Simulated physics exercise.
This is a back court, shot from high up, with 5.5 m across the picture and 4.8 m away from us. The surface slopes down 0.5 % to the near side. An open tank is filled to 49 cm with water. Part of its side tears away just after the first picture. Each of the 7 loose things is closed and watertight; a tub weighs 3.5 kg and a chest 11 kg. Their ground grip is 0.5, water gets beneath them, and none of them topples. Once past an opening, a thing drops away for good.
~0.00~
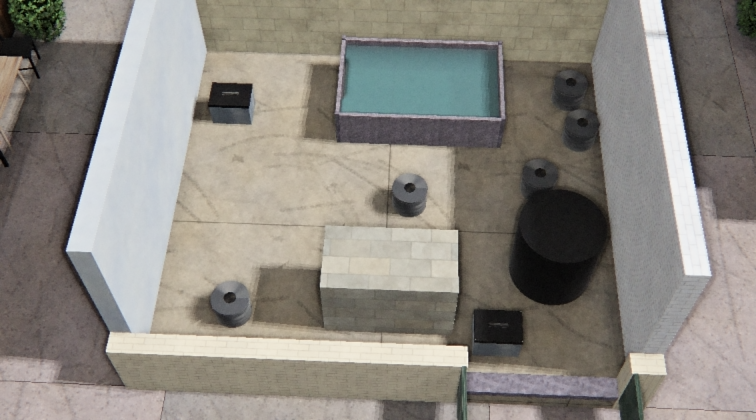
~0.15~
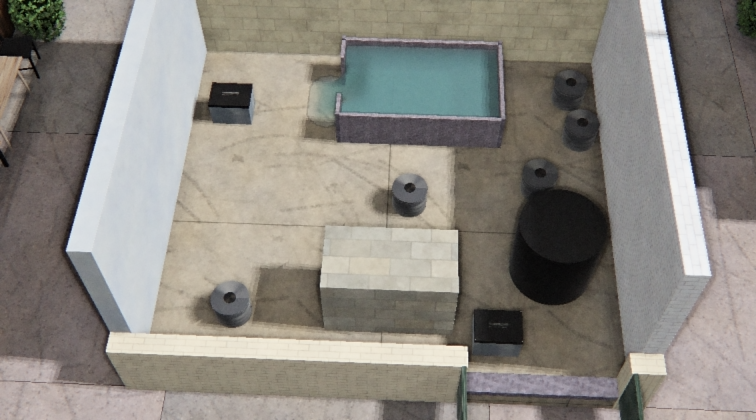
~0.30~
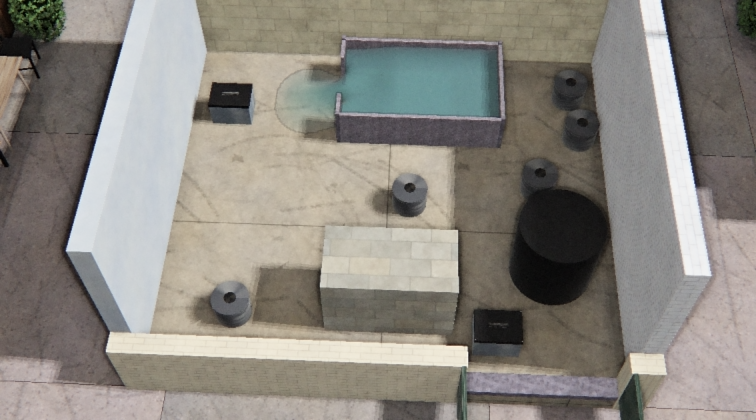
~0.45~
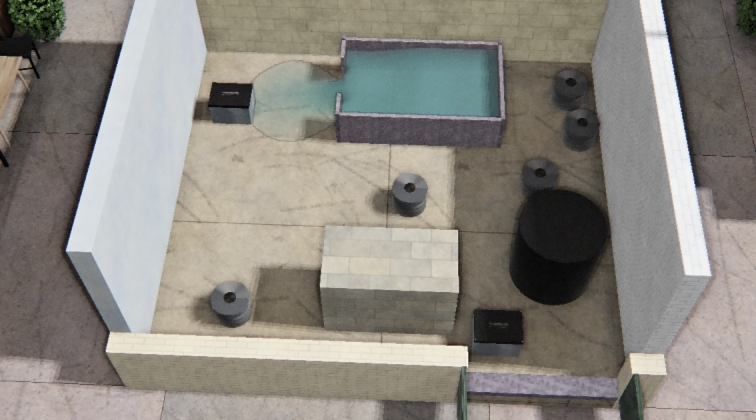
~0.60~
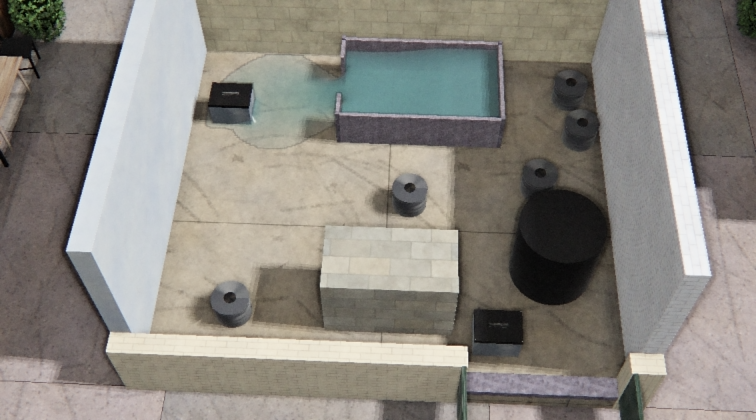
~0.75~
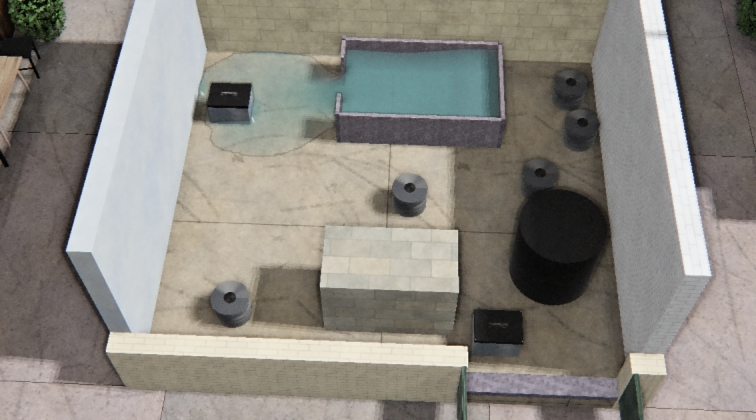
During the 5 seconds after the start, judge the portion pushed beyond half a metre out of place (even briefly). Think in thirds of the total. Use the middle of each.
My answer: Less than a third of the total.
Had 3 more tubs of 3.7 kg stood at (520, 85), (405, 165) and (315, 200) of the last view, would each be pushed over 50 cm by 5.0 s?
Result, one by one: Not exceeded, not exceeded and not exceeded.
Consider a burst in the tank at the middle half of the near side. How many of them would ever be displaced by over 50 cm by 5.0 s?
In that case the number is 3.
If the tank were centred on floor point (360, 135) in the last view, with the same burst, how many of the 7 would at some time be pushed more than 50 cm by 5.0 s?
Count: 2.
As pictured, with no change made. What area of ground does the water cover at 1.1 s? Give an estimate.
6.5 m2.
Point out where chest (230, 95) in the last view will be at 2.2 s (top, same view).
Somewhere near (201, 133) in the last view.
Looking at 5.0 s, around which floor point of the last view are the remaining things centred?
At about (475, 231).
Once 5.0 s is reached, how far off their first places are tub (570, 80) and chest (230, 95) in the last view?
0 cm, then 350 cm.
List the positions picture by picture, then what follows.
The first picture shows a chest at (230, 94), on the bottom; a tub at (230, 298), on the bottom; 2.8 m2 under water; 0 of 7 have shifted.
The second picture shows a chest at (230, 94) rests on the ground; a tub at (230, 298), on the bottom; water covers 3.1 m2; 0 of 7 have shifted.
The third picture shows a chest at (230, 94) rests on the ground; a tub at (230, 298), on the bottom; 3.6 m2 under water; 0 of 7 have shifted.
The fourth picture shows a chest at (230, 94), on the bottom; a tub at (230, 298), on the bottom; 4.2 m2 under water; 0 of 7 have shifted.
The fifth picture shows a chest at (230, 94), on the bottom; a tub at (230, 298), on the bottom; water covers 4.9 m2; 0 of 7 have shifted.
The sixth picture shows a chest at (229, 94), on the bottom; a tub at (230, 298) rests on the ground; 5.7 m2 under water; 0 of 7 have shifted.
After 1.1 s 0 of 7 are over 50 cm from their spots; 0 afloat.
After 2.2 s 1 of 7 are over 50 cm from their spots; 1 afloat.
After 3.5 s 2 of 7 are over 50 cm from their spots; 2 afloat.
After 5.0 s 2 of 7 are over 50 cm from their spots, and 2 have been at some point; 2 afloat.
